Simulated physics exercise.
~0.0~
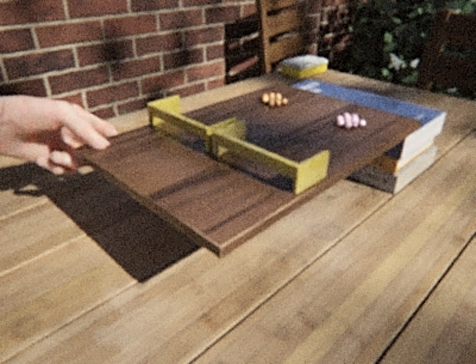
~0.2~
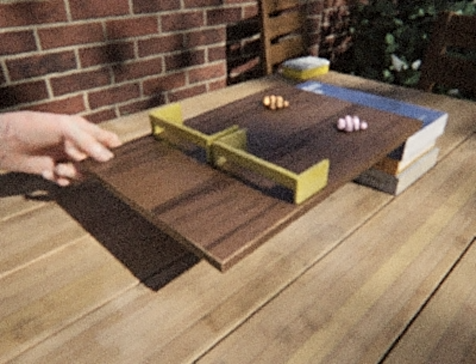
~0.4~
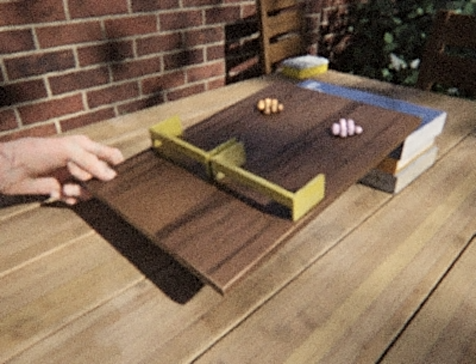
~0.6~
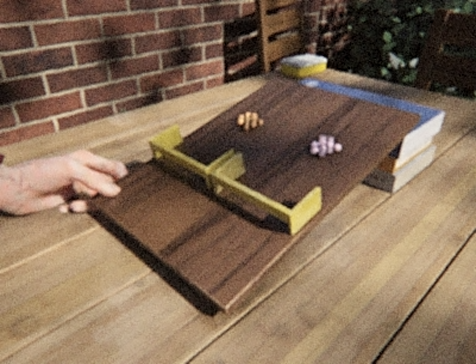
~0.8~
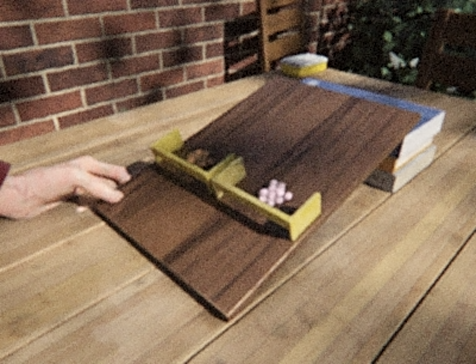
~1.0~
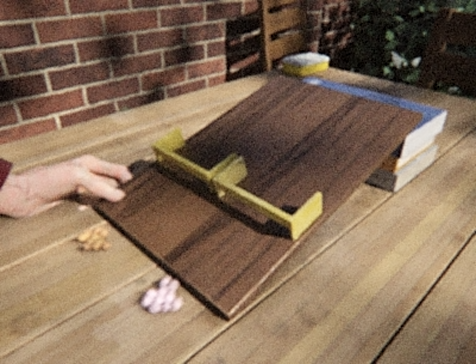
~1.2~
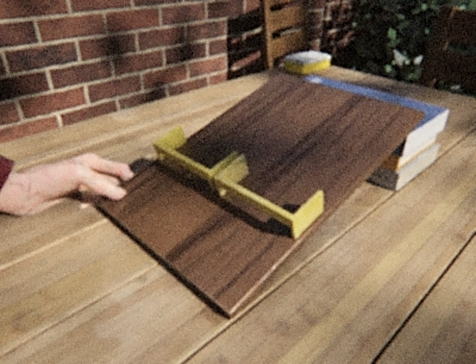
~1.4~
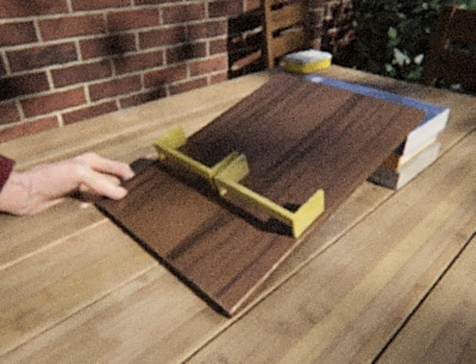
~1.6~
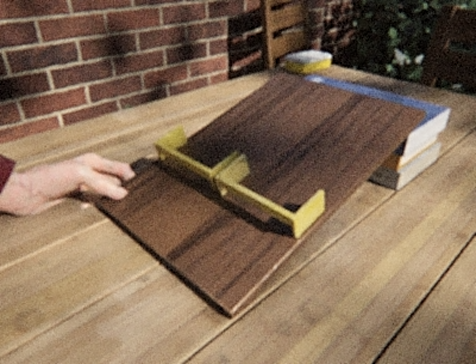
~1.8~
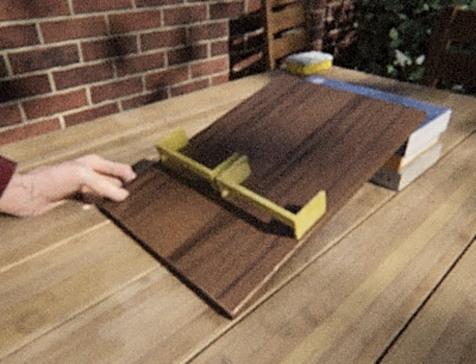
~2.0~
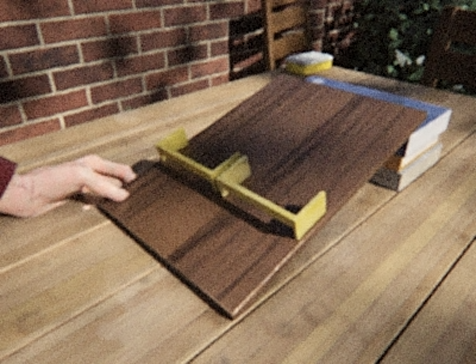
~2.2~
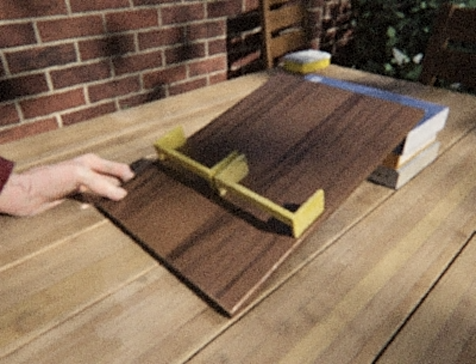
A hand lowered one end of a dark wooden board propped on books, and two little clusters of beads slid down, passed under the yellow bars and went off the bottom edge out of view, leaving the board resting as a ramp.
